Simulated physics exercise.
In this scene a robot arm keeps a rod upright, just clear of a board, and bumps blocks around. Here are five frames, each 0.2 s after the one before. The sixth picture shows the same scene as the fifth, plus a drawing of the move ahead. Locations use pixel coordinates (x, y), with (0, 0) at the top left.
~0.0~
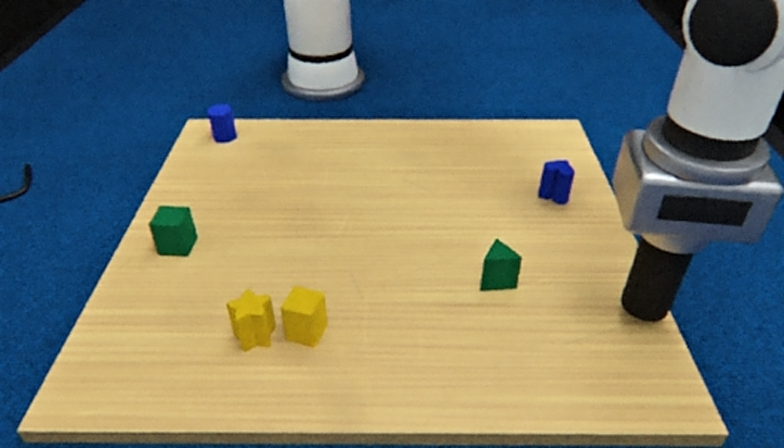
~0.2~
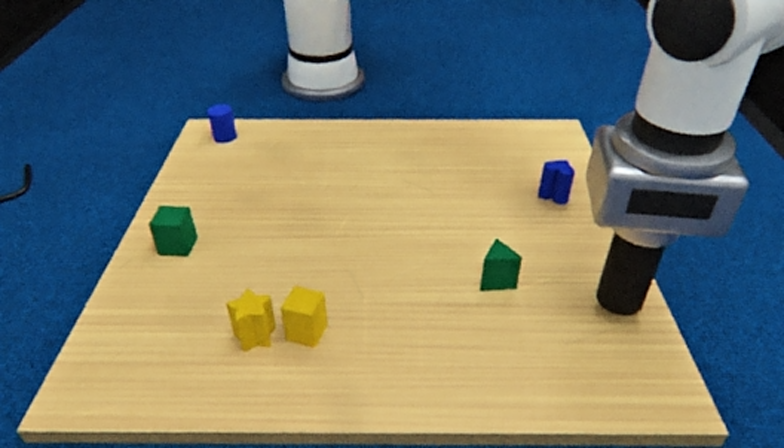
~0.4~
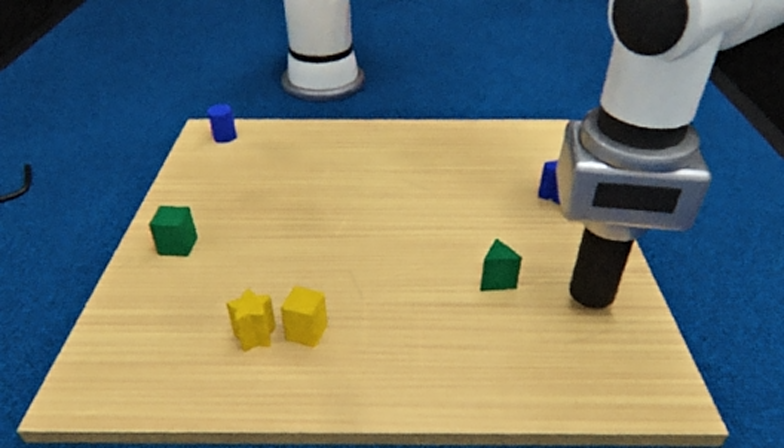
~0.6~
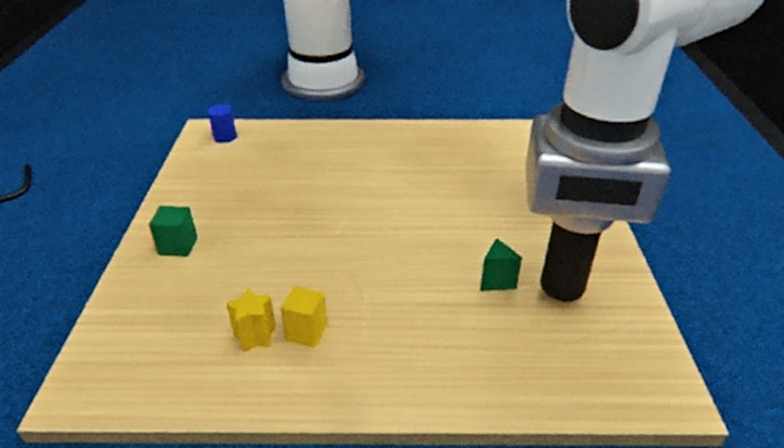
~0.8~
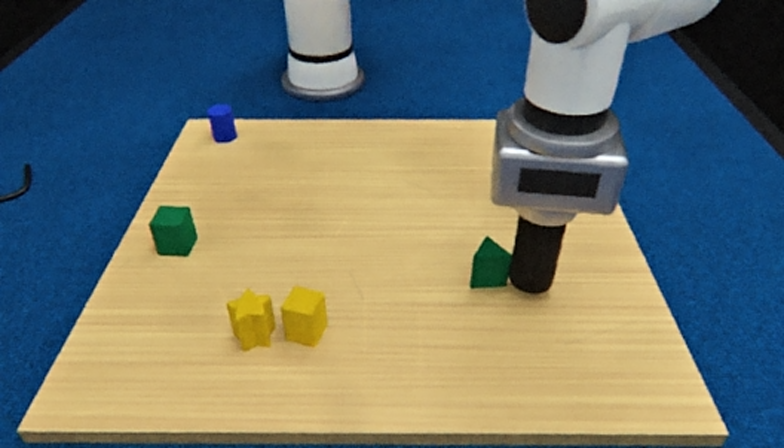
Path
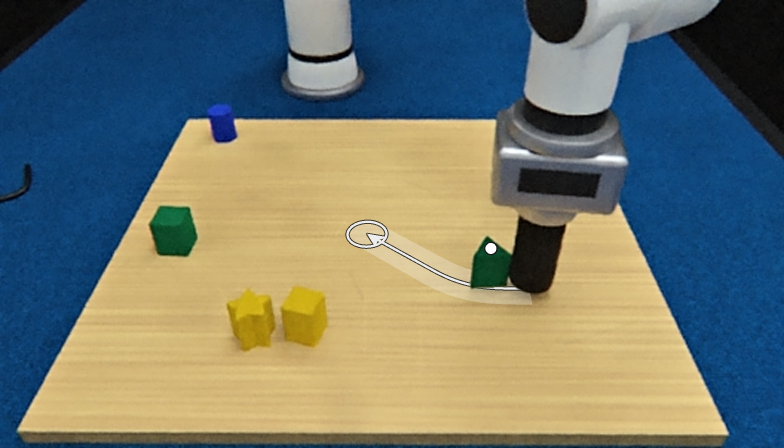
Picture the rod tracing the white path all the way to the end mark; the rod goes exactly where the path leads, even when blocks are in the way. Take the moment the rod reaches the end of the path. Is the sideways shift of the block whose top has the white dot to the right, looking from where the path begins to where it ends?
My answer is yes.
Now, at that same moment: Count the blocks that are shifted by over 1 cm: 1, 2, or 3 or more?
There will be one block displaced.
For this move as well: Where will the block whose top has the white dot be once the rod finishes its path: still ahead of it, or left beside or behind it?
Still in front.
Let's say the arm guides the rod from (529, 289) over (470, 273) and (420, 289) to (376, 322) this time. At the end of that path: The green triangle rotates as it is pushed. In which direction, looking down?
It twists with the clock when seen from above.
Drawn move, from (529, 289) by way of (465, 283) and (412, 259) to (367, 234); the dot is on the green triangle.
What follows on the original path. One third of the way, rod at (466, 273); green triangle at (444, 235), turned 90° clockwise.
Two thirds of the way, rod at (412, 248); green triangle at (392, 211), turned 95° clockwise.
At the end, rod at (367, 224); green triangle at (348, 189), turned 95° clockwise.
